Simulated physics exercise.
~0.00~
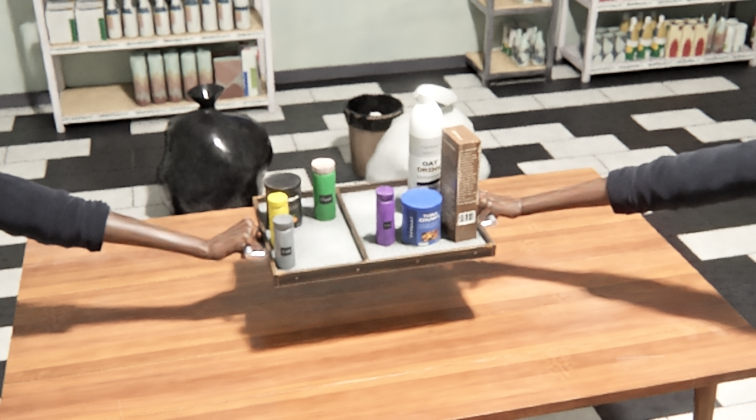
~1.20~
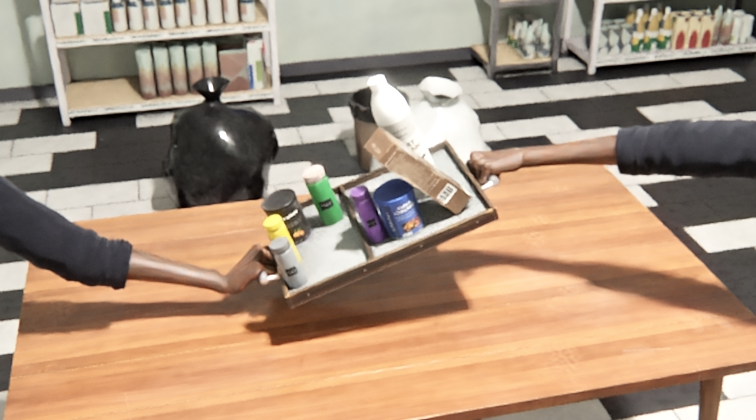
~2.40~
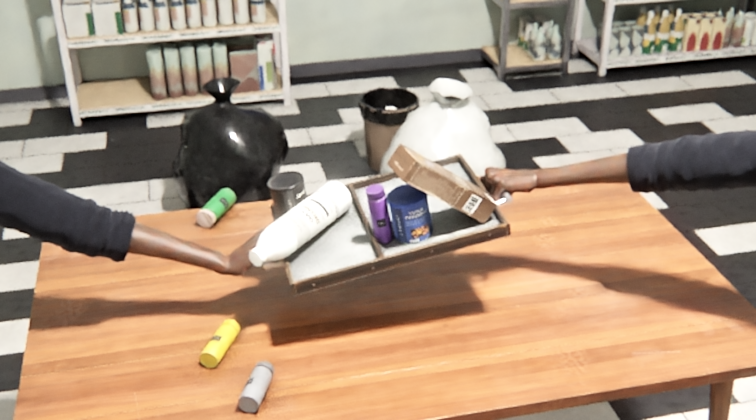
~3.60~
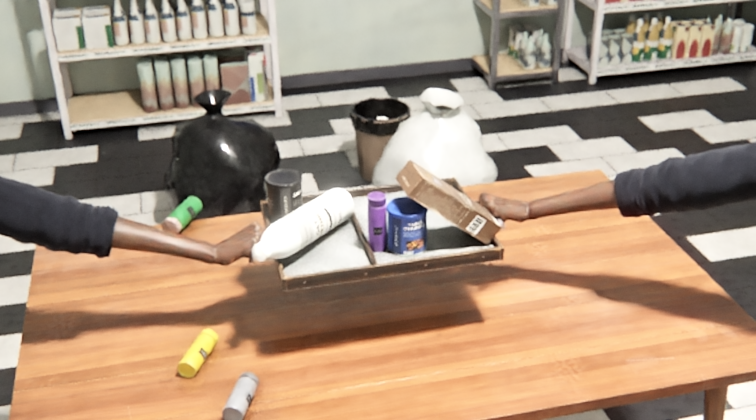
The clip opens on two hands holding a divided tray of mixed containers level above a wooden table, with shop shelves and rubbish bags behind. The left edge dips, and the shakers, the white bottle and the brown carton lean over. The green, yellow and grey shakers leave the tray and come to lie on the table, while the white bottle topples across the left side. The tray then swings back towards level. It ends with the bottle on its side, the carton tipped over at the right, and the purple shaker, blue tin and black tin still upright aboard.
